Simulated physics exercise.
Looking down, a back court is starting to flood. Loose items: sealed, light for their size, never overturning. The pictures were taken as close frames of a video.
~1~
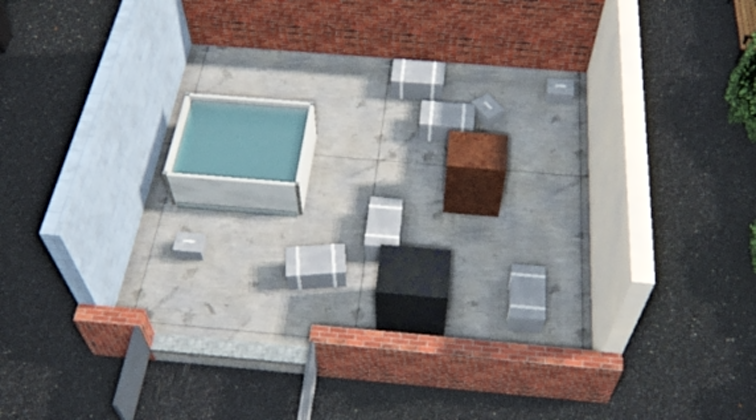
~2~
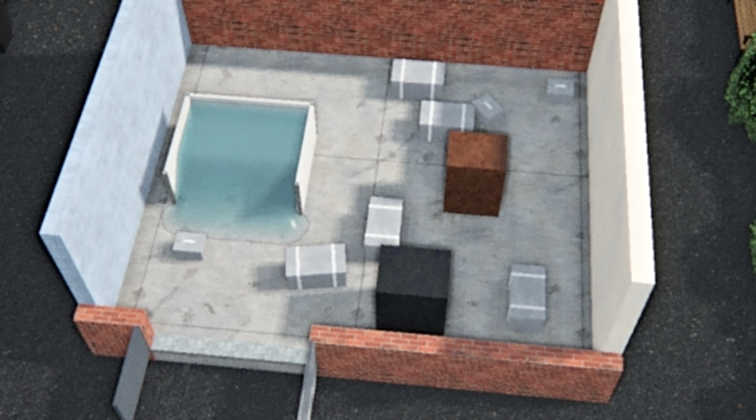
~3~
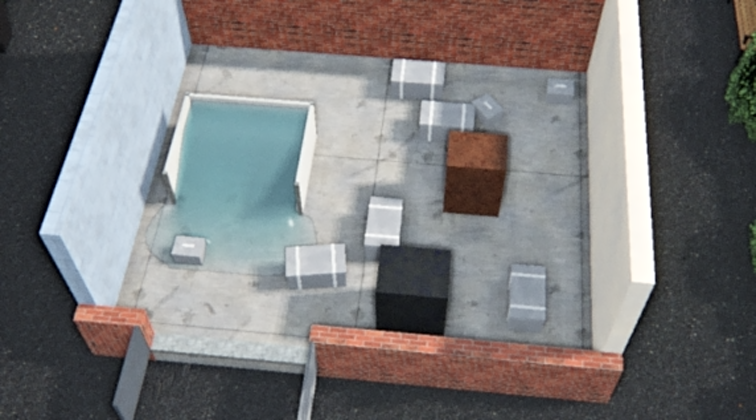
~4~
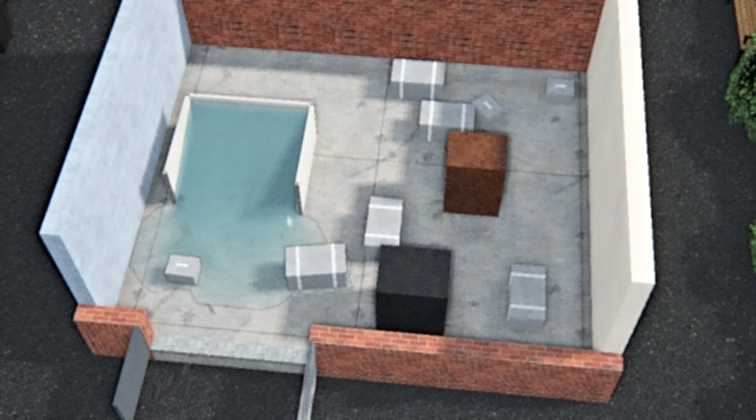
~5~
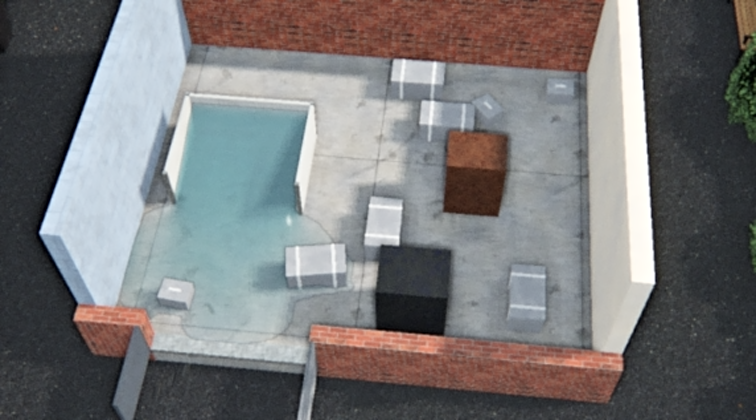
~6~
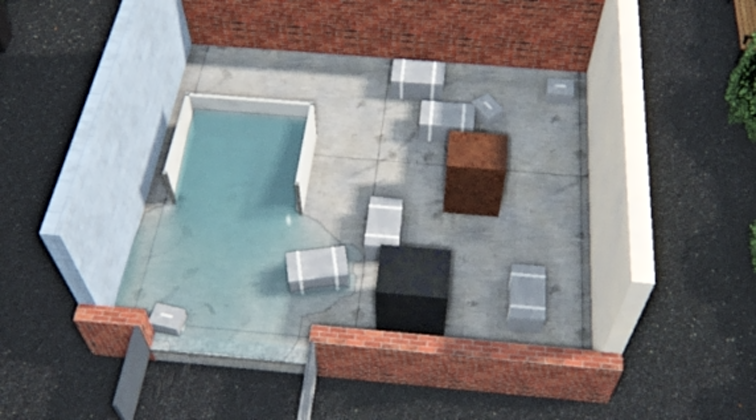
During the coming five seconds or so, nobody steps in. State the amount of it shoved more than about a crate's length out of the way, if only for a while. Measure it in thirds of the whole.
The share is under a third of the whole.
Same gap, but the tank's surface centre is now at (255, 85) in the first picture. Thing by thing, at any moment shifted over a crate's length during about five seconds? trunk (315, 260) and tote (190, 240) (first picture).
Travelled that far, travelled that far.
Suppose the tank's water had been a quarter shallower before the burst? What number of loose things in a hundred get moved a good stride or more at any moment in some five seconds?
Roughly 20 in a hundred.
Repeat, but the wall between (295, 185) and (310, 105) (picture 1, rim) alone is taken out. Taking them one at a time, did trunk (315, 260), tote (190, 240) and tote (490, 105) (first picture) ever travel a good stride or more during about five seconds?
The first: Fell short; the second: Fell short; the third: Went past that.
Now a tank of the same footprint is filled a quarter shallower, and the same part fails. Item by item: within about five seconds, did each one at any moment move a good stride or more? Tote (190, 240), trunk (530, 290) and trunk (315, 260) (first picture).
Object 1: Passed the mark. Object 2: Stayed below the mark. Object 3: Passed the mark.
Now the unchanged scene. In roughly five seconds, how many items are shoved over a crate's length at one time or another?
It comes out at 2.
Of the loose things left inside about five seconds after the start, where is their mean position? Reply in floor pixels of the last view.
Their centre sits close to (456, 175) on the floor of the last picture.
A moment on, 1 of 8 are well off their spots; 0 afloat.
Next, 2 of 8 are well off their spots; 1 afloat.
Later, 2 of 8 are well off their spots; 1 afloat.
In the end, 2 of 8 are well off their spots, and 2 have been at some point; 0 afloat.
